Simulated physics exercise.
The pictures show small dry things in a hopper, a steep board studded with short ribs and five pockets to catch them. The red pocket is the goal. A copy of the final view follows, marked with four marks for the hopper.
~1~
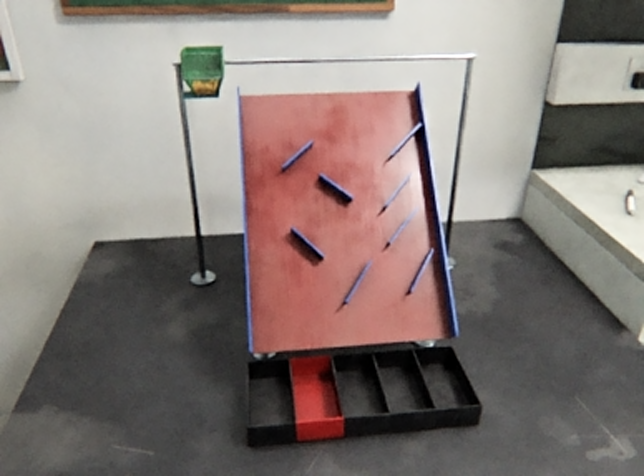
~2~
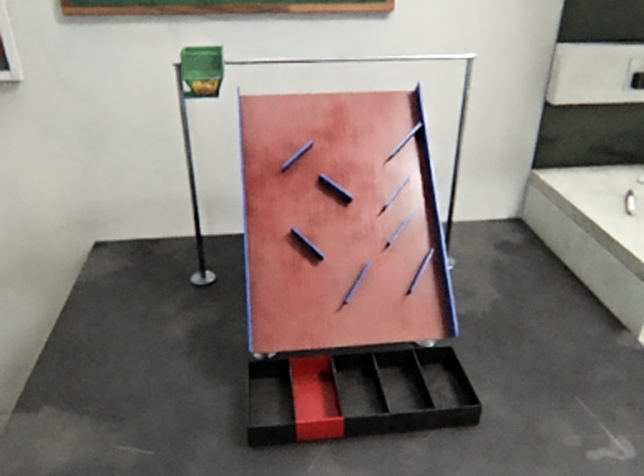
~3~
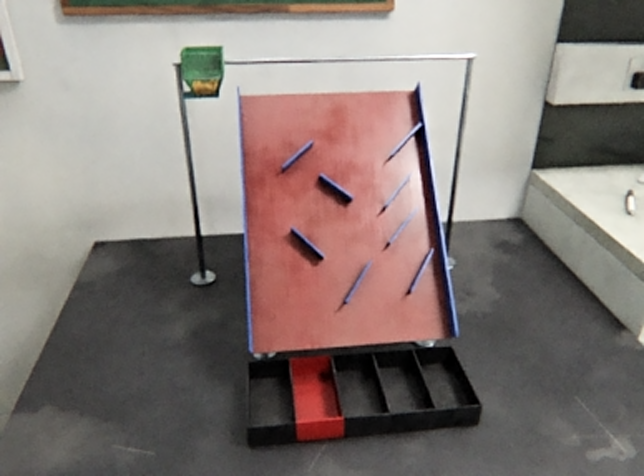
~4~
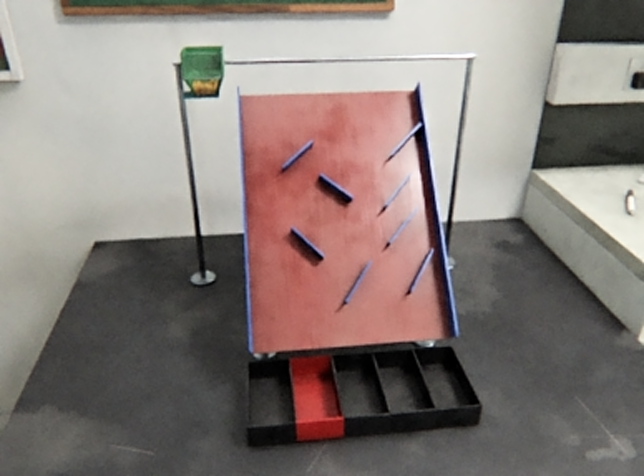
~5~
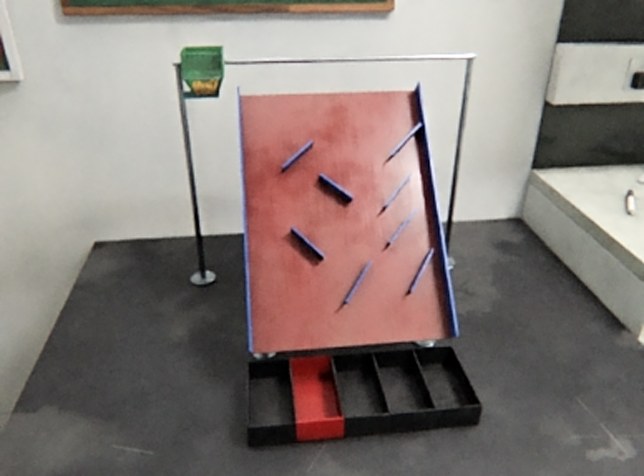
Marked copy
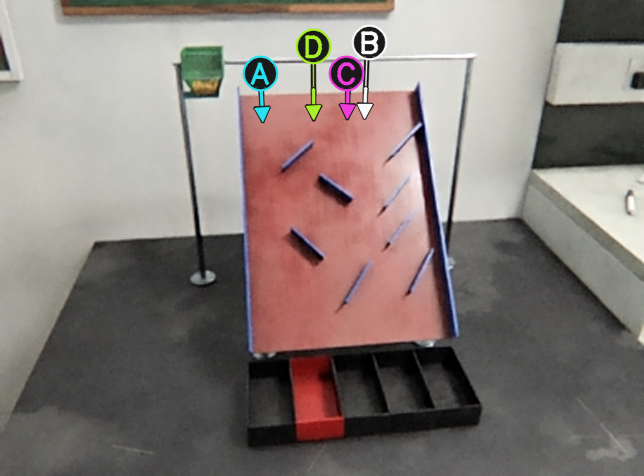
On a dark tabletop against a pale wall, a steep reddish board with blue ribs stands above a tray of five pockets, the second from the left red. A small green hopper holding yellowish contents hangs at upper left, and from start to end nothing visibly moves.
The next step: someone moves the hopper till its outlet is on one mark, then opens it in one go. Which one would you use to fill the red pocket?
B beats the others.
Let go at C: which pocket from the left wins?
The fourth.
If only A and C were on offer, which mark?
Here it is mark C.
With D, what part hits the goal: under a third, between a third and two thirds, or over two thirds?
Mark D gives under a third.
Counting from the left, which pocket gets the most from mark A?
The first.
On the marked copy, mark A meets the board at (262, 116); mark B meets the board at (364, 113); mark C meets the board at (347, 113); mark D meets the board at (313, 114).
For mark A, about a tenth in the red pocket, the larger part in other pockets, about a tenth outside the box.
For mark B, roughly a third in the red pocket, roughly half in other pockets, about a tenth outside the box.
For mark C, roughly a quarter in the red pocket, roughly two thirds in other pockets, just a few outside the box.
For mark D, roughly a quarter in the red pocket, the larger part in other pockets.
